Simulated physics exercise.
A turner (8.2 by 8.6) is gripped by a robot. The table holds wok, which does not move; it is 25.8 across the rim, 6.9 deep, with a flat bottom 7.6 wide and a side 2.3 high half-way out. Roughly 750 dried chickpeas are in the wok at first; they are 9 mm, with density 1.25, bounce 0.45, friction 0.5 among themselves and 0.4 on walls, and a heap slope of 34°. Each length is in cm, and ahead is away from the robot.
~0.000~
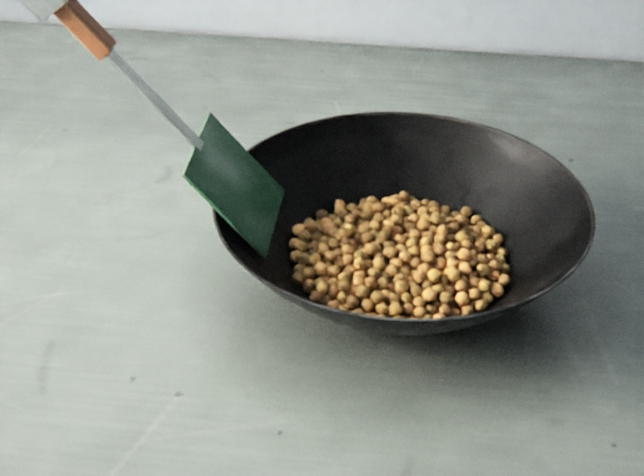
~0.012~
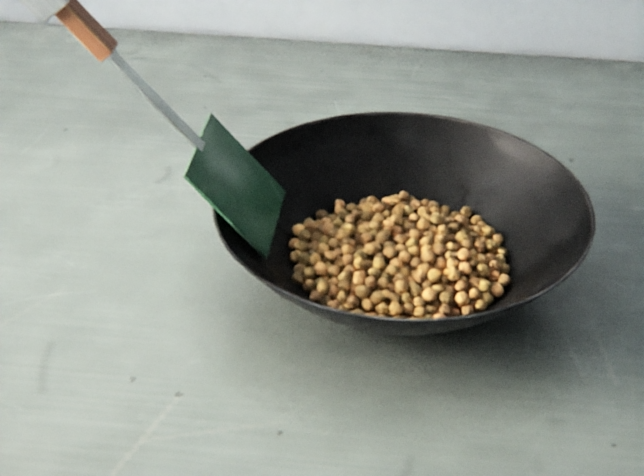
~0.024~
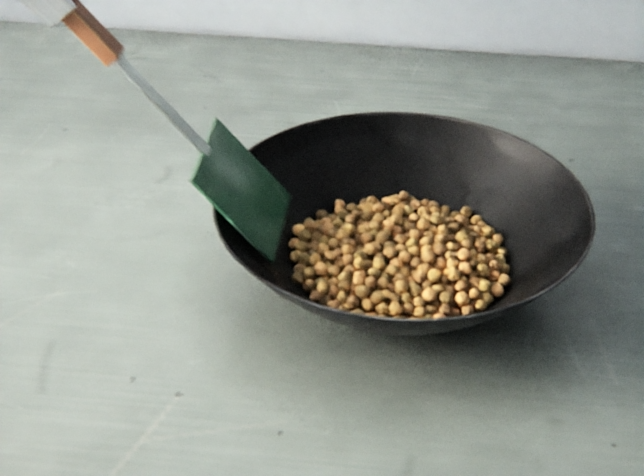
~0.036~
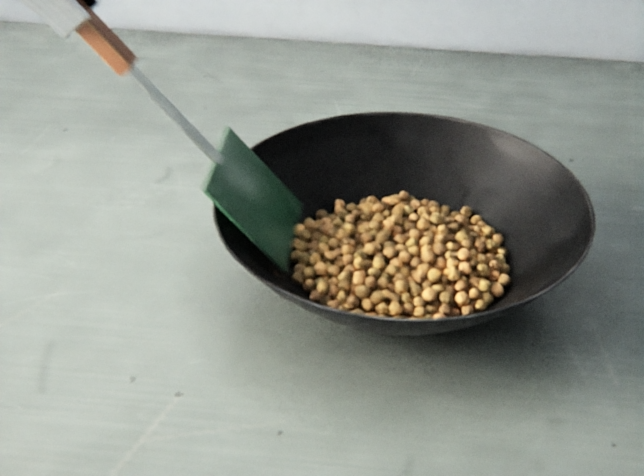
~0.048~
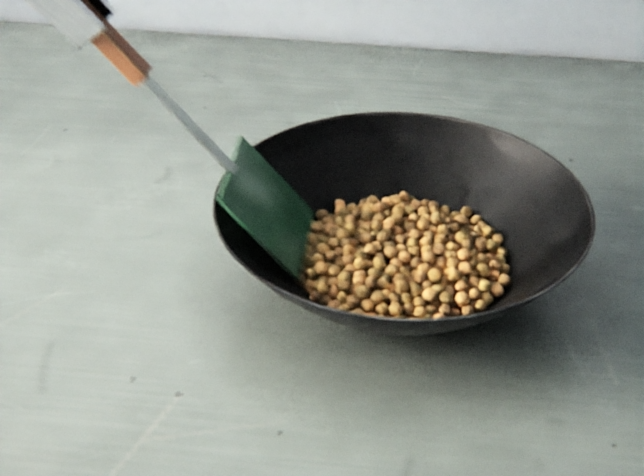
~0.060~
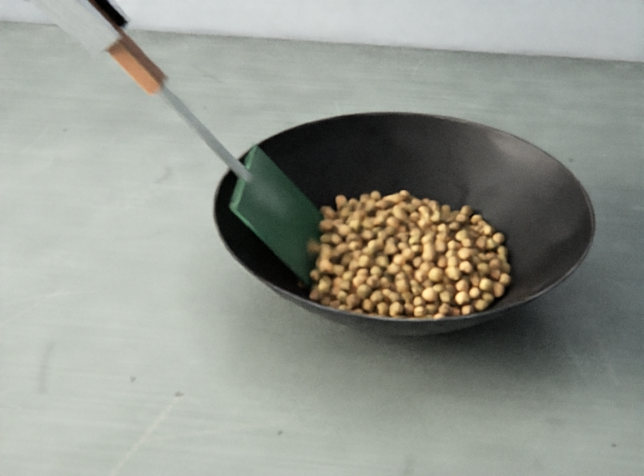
A green turner held by a robot slid down and to the right inside the left side of a dark wok, reaching the edge of a heap of chickpeas and nudging a few.
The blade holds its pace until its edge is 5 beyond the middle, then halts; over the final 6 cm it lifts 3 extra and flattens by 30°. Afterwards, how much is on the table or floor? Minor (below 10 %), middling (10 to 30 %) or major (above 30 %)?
Minor.
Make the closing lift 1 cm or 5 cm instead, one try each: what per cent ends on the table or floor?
First try around 0 percent, second try around 10 percent.
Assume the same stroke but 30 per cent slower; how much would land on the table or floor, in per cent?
Around 0 per cent would finish on the table or floor.
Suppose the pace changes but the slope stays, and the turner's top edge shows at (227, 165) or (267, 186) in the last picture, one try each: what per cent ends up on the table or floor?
That comes to about 0 and about 15 percent, in that order.
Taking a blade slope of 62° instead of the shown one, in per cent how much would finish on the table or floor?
Some 5 in a hundred.
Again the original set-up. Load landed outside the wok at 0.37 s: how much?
About 0 per cent.
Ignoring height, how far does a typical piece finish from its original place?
4 cm.
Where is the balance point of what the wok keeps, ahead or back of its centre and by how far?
Ahead, by about 4.5 cm.
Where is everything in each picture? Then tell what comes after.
Turner top edge at (196, 142), sloping 49°; upper third of the load around (399, 250), from x 295 to 505, top at y 195; 751 in the wok, in the first picture.
Turner top edge at (197, 143), sloping 49°; upper third of the load around (399, 250), from x 295 to 505, top at y 195, in the second picture.
Turner top edge at (203, 148), sloping 49°; upper third of the load around (399, 250), from x 295 to 505, top at y 195, in the third picture.
Turner top edge at (215, 157), sloping 49°; upper third of the load around (399, 250), from x 295 to 505, top at y 195, in the fourth picture.
Turner top edge at (230, 166), sloping 49°; upper third of the load around (401, 251), from x 295 to 505, top at y 195, in the fifth picture.
Turner top edge at (244, 175), sloping 49°; upper third of the load around (398, 248), from x 295 to 505, top at y 195; 751 in the wok, in the sixth picture.
After 0.11 s, sloping 49°, highest piece 10 above the table; 751 in the wok.
After 0.15 s, sloping 36°, highest piece 14 above the table; 750 in the wok, 1 on the blade or in flight.
After 0.37 s, sloping 19°, highest piece 8 above the table; 738 in the wok, 6 on the table or floor, 7 on the blade or in flight.
After 1.42 s, sloping 19°, highest piece 7 above the table; 738 in the wok, 13 on the table or floor.
At rest, 738 in the wok, 13 on the table or floor. That is 2 % on the table or floor.
